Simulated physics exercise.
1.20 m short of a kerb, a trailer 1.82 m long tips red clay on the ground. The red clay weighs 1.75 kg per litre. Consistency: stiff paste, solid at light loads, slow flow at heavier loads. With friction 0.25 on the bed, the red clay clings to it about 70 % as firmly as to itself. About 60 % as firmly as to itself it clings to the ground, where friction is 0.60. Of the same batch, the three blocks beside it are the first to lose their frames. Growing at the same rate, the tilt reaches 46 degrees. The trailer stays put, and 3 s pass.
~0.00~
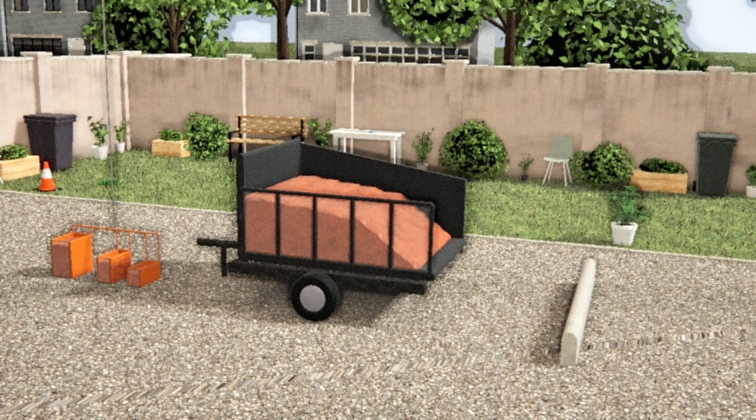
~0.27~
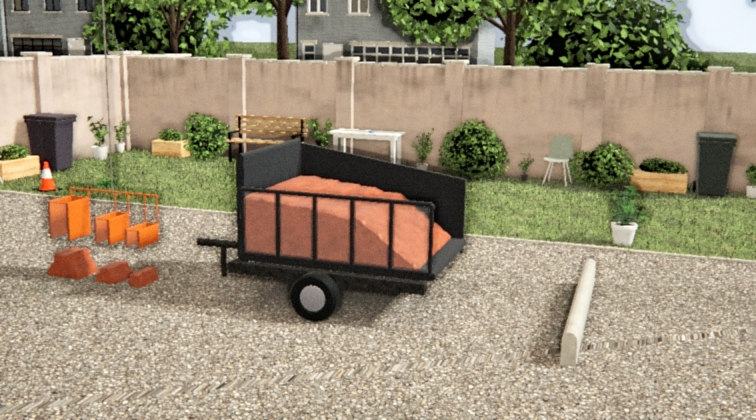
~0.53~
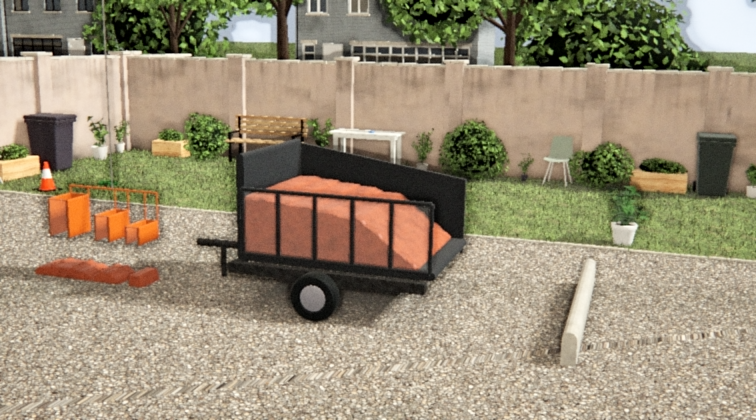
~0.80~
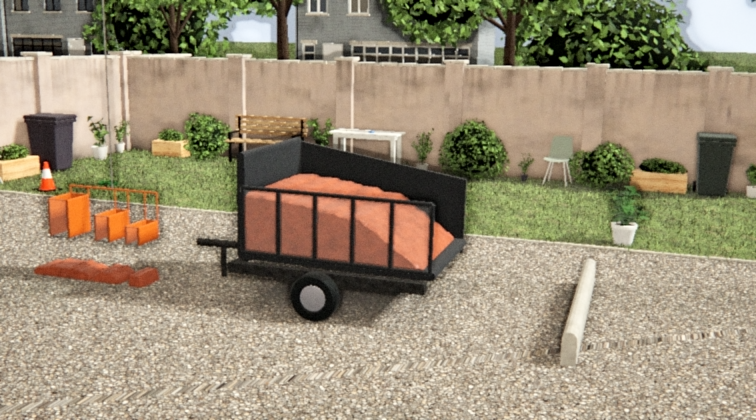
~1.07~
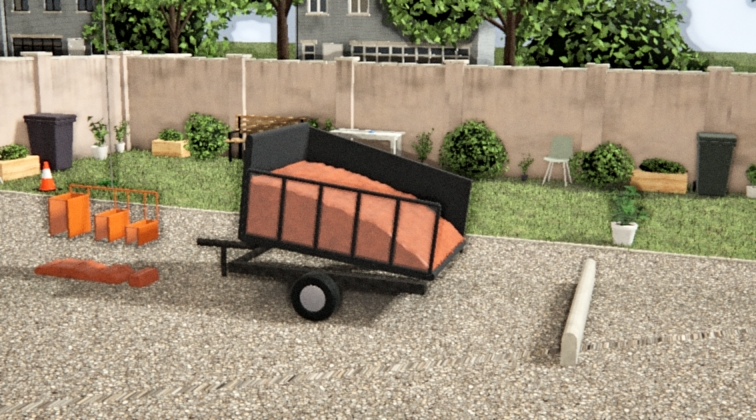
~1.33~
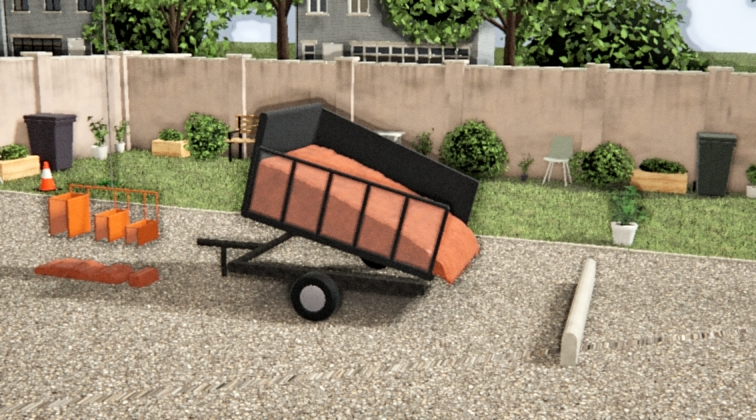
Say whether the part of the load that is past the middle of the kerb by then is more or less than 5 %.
I would say more.
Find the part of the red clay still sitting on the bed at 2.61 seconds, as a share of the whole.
16 %.
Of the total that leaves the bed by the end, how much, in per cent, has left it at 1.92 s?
Around 30 per cent.
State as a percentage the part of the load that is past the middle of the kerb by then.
That share is some 25 percent.
After 1.92 s, the tilt is 29 degrees, 68 % is on the bed and 0 % past the kerb's middle.
After 2.61 s, the tilt is 46 degrees, 15 % is on the bed and 9 % past the kerb's middle.
After 3.31 s, the tilt is 46 degrees, none is on the bed and 25 % past the kerb's middle.
After 4.00 s, the tilt is 46 degrees, none is on the bed and 26 % past the kerb's middle.
After 5.70 s, at the end, the tilt is 46 degrees, none is on the bed and 26 % past the kerb's middle.
